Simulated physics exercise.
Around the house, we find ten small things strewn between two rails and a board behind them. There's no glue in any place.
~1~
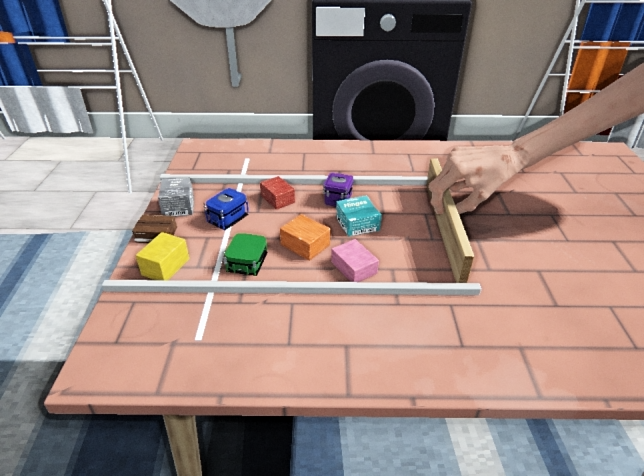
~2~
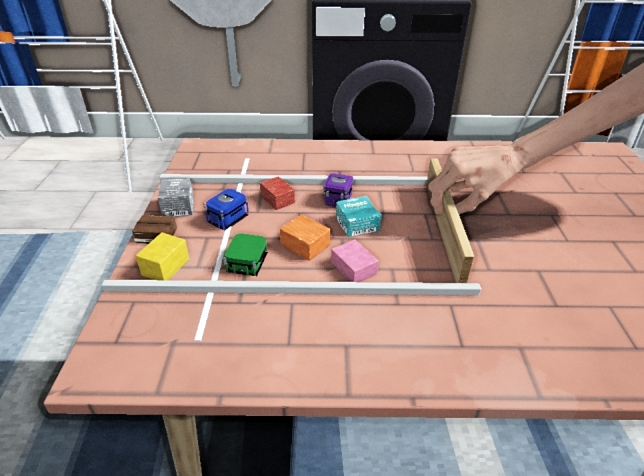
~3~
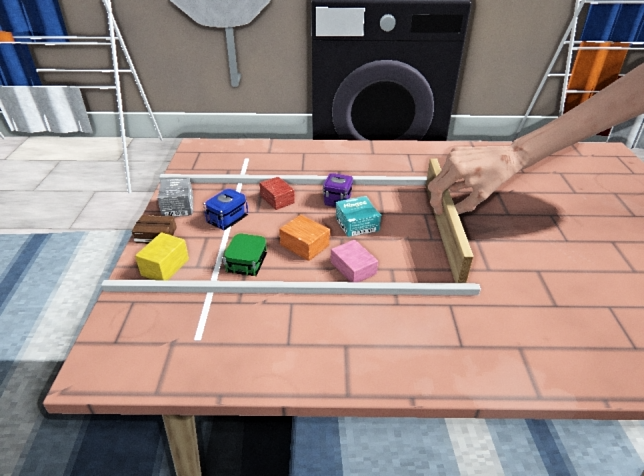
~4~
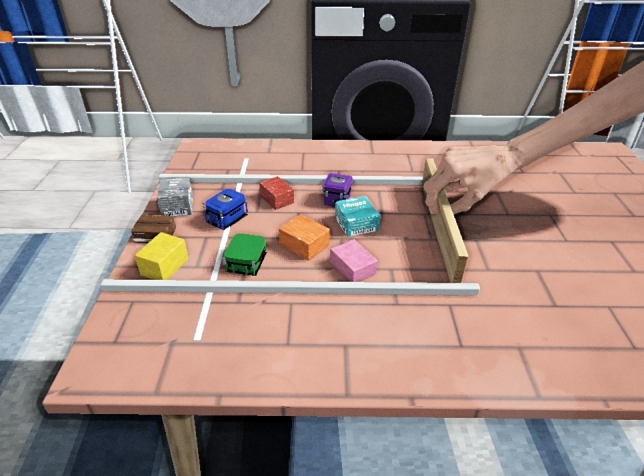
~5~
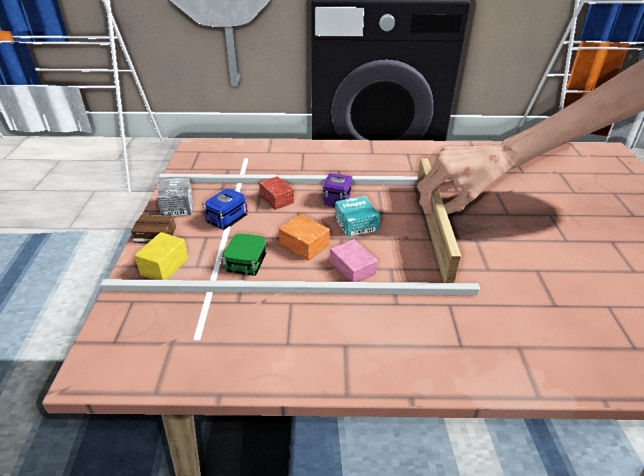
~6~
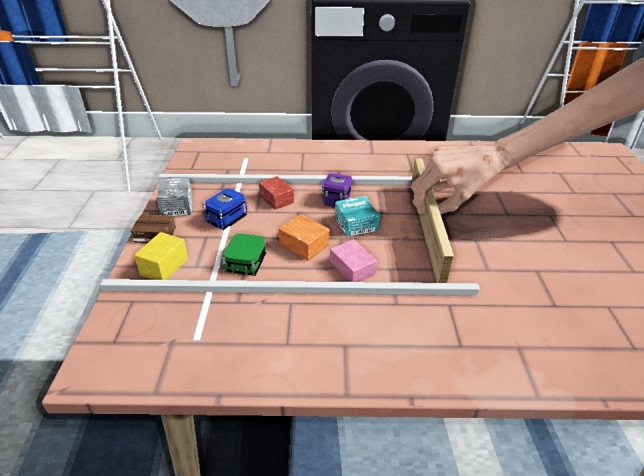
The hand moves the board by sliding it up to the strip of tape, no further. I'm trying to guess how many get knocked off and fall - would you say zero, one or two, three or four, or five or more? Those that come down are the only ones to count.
The count that drops over the edge is nil.
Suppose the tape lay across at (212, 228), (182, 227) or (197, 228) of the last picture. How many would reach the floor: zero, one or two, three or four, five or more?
Place by place: Not one, then three or four, then either three or four.
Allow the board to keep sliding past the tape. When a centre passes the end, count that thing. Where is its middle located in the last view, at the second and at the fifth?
About (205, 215) and about (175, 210).
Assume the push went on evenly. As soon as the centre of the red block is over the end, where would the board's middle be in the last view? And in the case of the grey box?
The middle is at (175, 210) when it's the red block, and at (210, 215) when it's the grey box.
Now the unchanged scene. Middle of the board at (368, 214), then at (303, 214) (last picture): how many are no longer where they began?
First position 2; second position 6.
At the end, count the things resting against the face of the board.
It ends up touching 3.
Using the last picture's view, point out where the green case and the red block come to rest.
In the last picture the first middle sits at (169, 260) and the other at (201, 189).
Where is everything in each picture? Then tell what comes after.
The first picture shows brown box (155, 229); grey box (177, 197); yellow block (163, 257); board (446, 215); tape (229, 228).
The second picture shows grey box (177, 198); turquoise box (358, 216).
The third picture shows yellow block (163, 258); green case (246, 255).
The fourth picture shows brown box (154, 229); orange block (304, 237).
The fifth picture shows grey box (176, 197); purple case (337, 190).
The sixth picture shows brown box (154, 229); grey box (175, 197); yellow block (162, 257); board (429, 215); tape (227, 228).
Early on, none off yet; brown box at rest near (154, 229); grey box at rest near (175, 197); yellow block at rest near (162, 257).
Finally, the number that fall off is zero.
